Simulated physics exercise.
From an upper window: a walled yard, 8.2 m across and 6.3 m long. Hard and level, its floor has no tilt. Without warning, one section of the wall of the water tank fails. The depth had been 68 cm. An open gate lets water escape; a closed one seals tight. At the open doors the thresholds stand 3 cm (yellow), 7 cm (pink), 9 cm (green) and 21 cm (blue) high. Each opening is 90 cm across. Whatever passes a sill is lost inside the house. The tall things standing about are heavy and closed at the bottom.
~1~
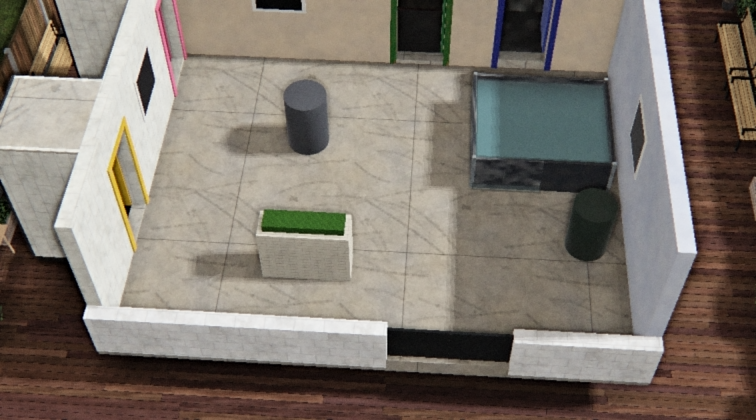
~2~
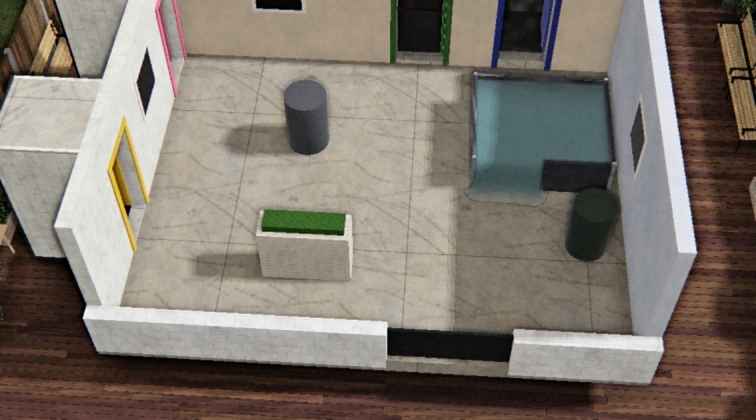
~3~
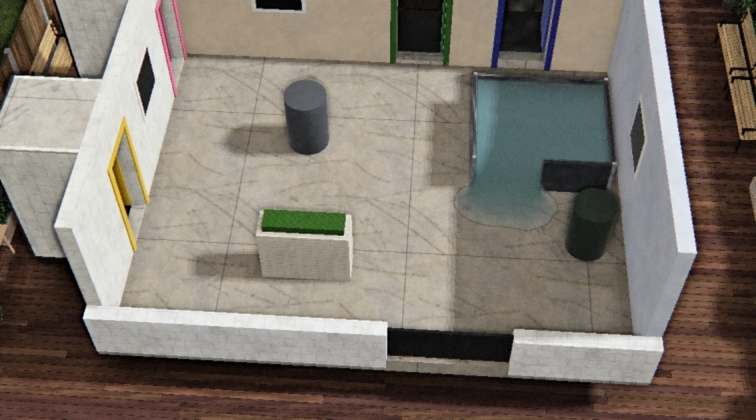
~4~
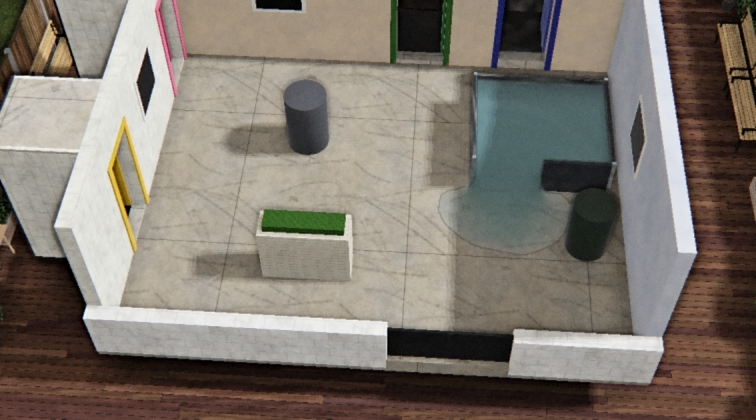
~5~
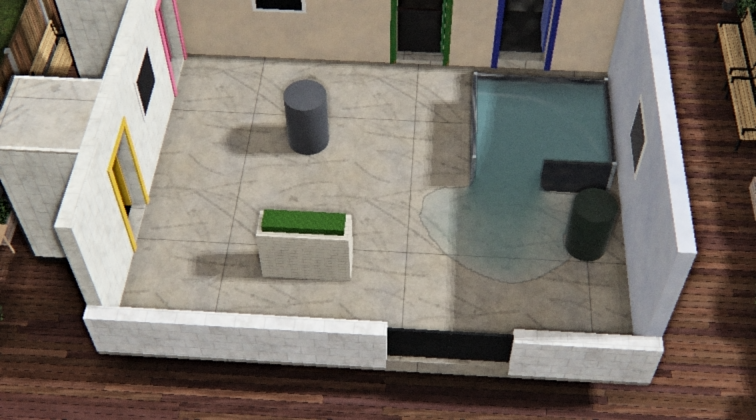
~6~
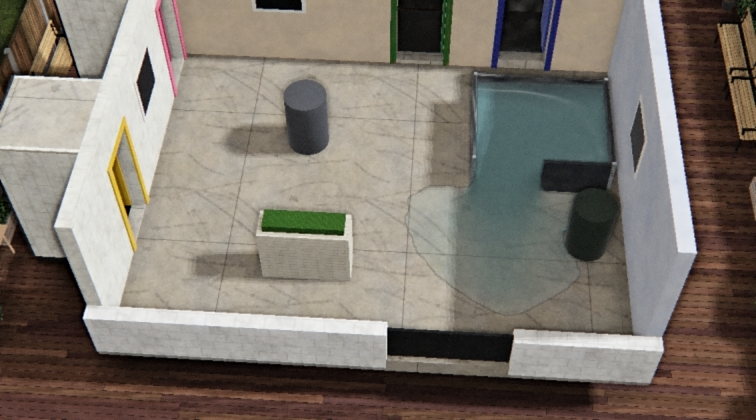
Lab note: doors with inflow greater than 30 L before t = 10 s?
As I see it, yellow door: Beyond the allowance. Pink door: Within the allowance. Green door: Within the allowance. Blue door: Within the allowance.
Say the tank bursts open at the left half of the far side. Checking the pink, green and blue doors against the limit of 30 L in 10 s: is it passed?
Then: Pink past it, green over, blue past it.
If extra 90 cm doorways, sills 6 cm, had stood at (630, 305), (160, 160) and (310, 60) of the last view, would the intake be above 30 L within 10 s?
The first one exceeds it, the second one doesn't reach it, and the third one doesn't reach it.
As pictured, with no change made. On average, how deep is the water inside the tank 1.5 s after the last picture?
The average depth is around 38 cm.
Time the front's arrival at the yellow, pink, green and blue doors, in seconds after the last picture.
So, yellow at 3.2 s, then pink at 5.5 s, green at 7.5 s, and blue at 5.0 s.
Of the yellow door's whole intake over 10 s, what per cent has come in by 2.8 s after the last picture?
0 percent or so by then.
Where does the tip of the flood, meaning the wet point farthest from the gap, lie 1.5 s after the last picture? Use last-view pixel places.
Somewhere about (249, 339).
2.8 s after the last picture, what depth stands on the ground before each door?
Readings (cm): Yellow = 0; pink = 0; green = 0; blue = 0.
Then, 0.7 s after the last picture water covers 25 % of the floor and is deepest (40 cm) near (490, 191); yellow door not reached, pink door not reached, green door not reached, blue door not reached.
Then, 1.5 s after the last picture water covers 30 % of the floor and is deepest (38 cm) near (630, 360); yellow door not reached, pink door not reached, green door not reached, blue door not reached.
Then, 2.8 s after the last picture water covers 45 % of the floor and is deepest (26 cm) near (628, 340); yellow door not reached, pink door not reached, green door not reached, blue door not reached.
Then, 5.3 s after the last picture water covers 60 % of the floor and is deepest (18 cm) near (136, 332); yellow door 7 cm at the sill, 36 L in, pink door not reached, green door not reached, blue door 2 cm at the sill, 0 L in.
Then, 9.3 s after the last picture water covers 95 % of the floor and is deepest (14 cm) near (136, 332); yellow door 7 cm at the sill, 81 L in, pink door 8 cm at the sill, 2 L in, green door 2 cm at the sill, 0 L in, blue door 2 cm at the sill, 0 L in.
